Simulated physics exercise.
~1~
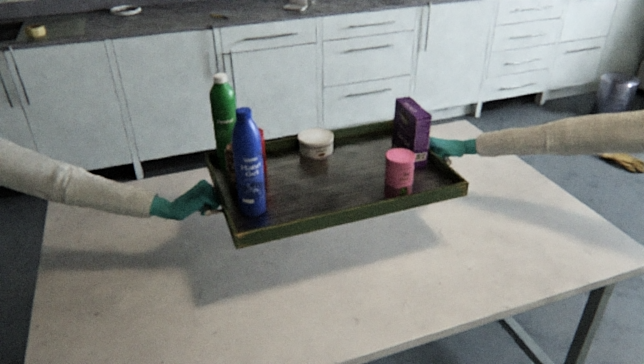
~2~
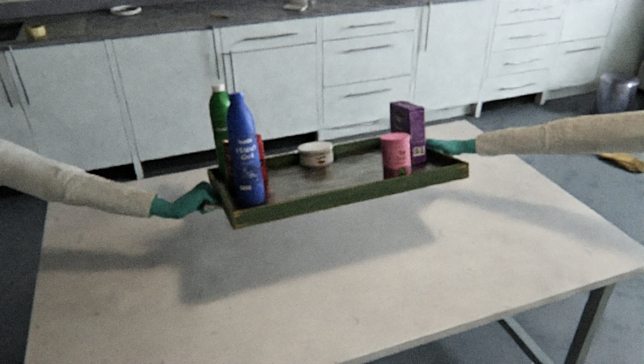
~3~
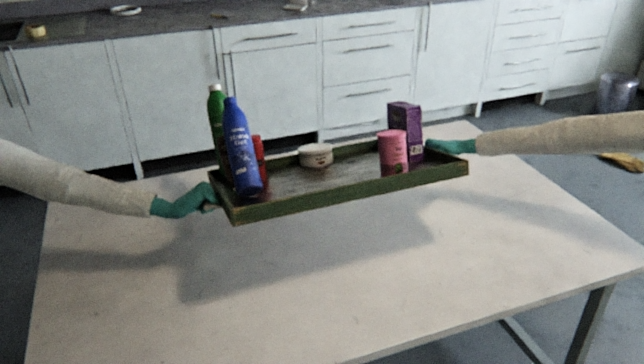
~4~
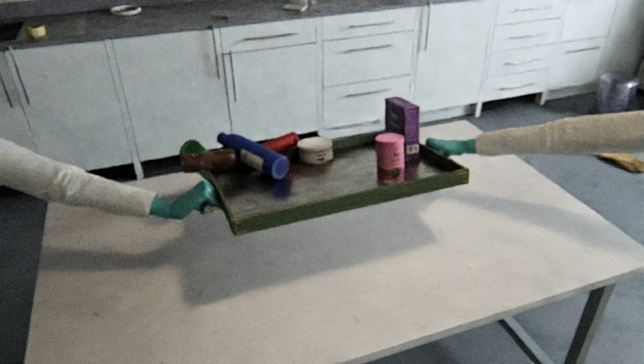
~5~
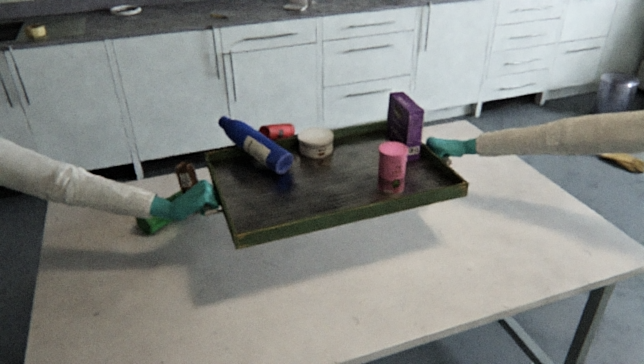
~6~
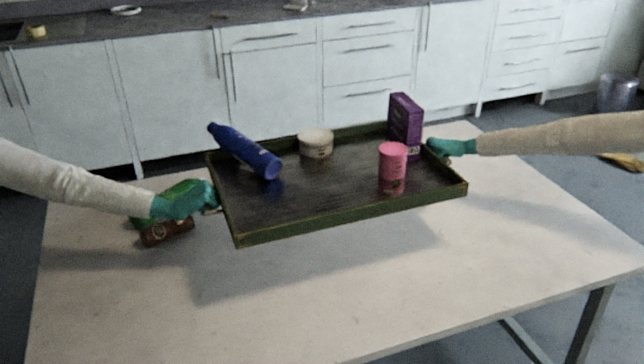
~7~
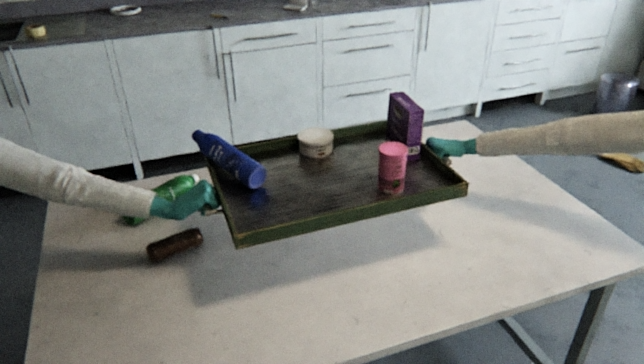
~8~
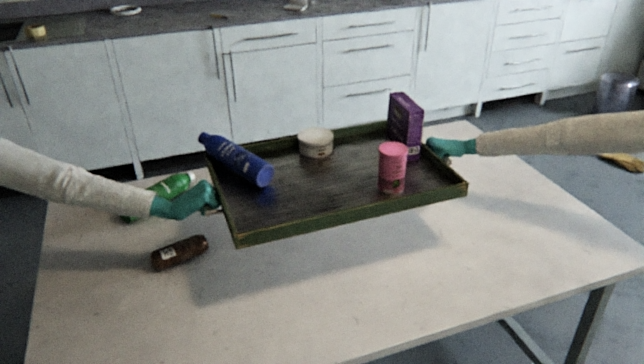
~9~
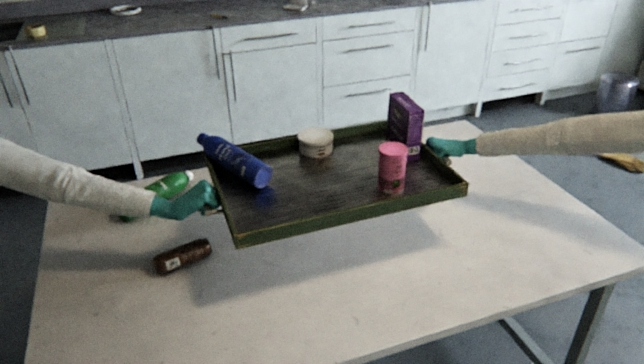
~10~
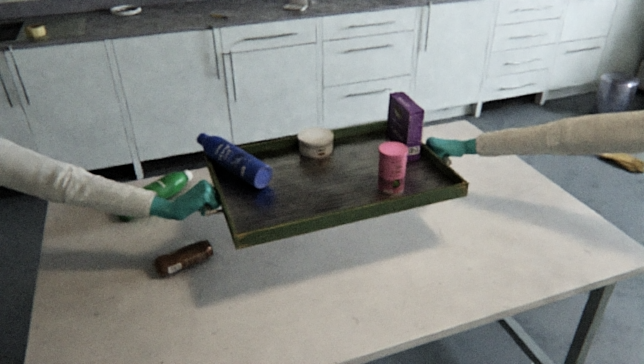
In a room lined with white cabinets, two gloved hands tipped a tray away and levelled it, toppling the bottles; a green bottle and a brown container dropped onto the table, a red one disappeared, and the blue bottle ended lying at the tray's left edge.
